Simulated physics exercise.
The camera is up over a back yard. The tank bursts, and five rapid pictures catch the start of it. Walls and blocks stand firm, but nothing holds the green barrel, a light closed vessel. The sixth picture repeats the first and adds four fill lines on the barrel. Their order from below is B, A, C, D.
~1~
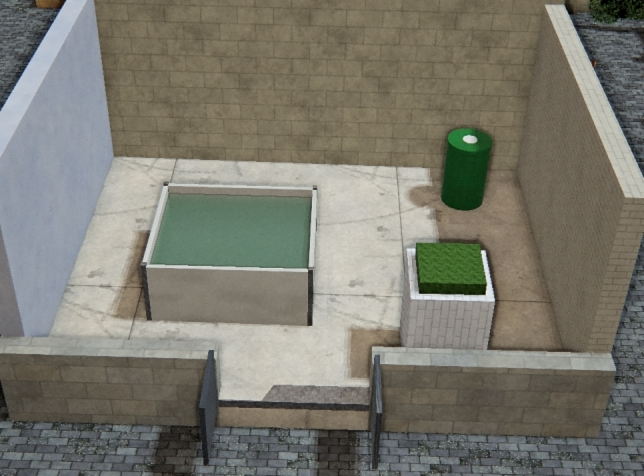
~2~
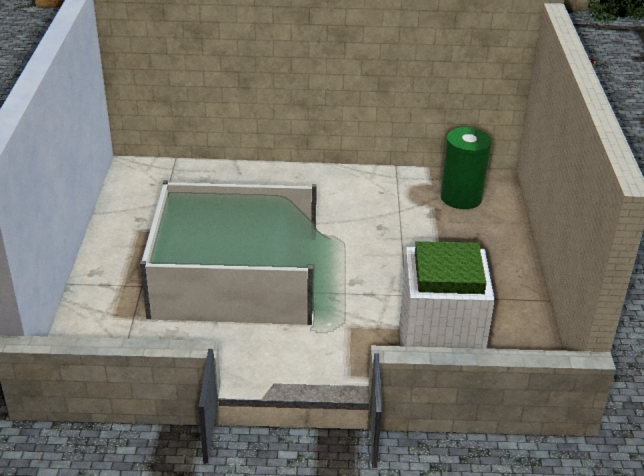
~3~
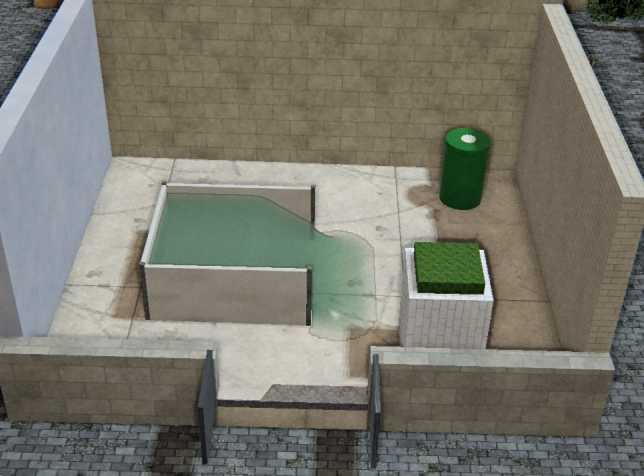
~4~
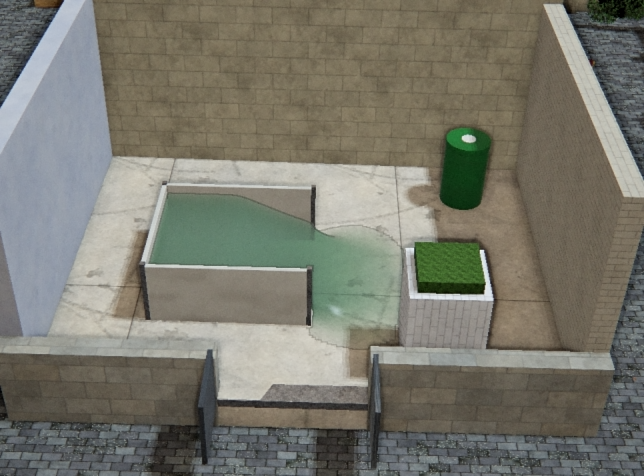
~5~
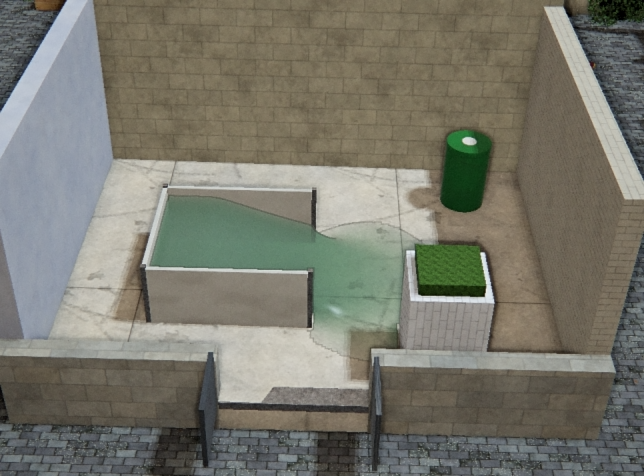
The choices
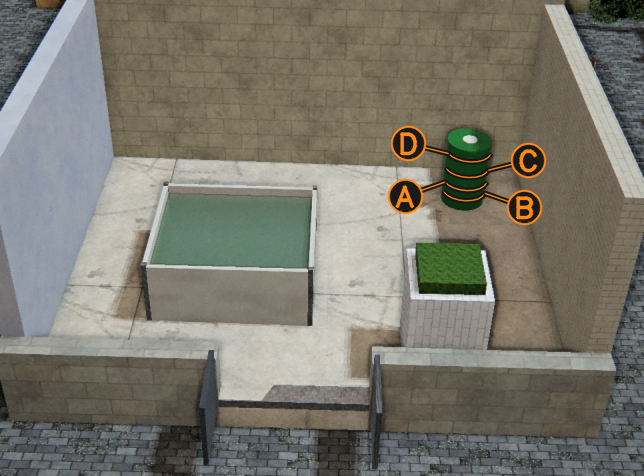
Green-tinted water pouring from the right side of a rectangular tank and spreading across the paved yard to a white block planter.
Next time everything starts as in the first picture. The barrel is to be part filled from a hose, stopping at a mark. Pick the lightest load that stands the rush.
That is level A.
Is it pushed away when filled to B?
Yes, it does.
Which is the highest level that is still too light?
B it is.
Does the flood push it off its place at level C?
No, not at all.
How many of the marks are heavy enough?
Three.
On the marked copy, A at (467, 190); B at (465, 200); C at (468, 177); D at (470, 161); from the bottom up B, A, C, D.
If A is chosen, it does not move.
If B is chosen, it is pushed about 3 times its own width away.
If C is chosen, it does not move.
If D is chosen, it does not move.
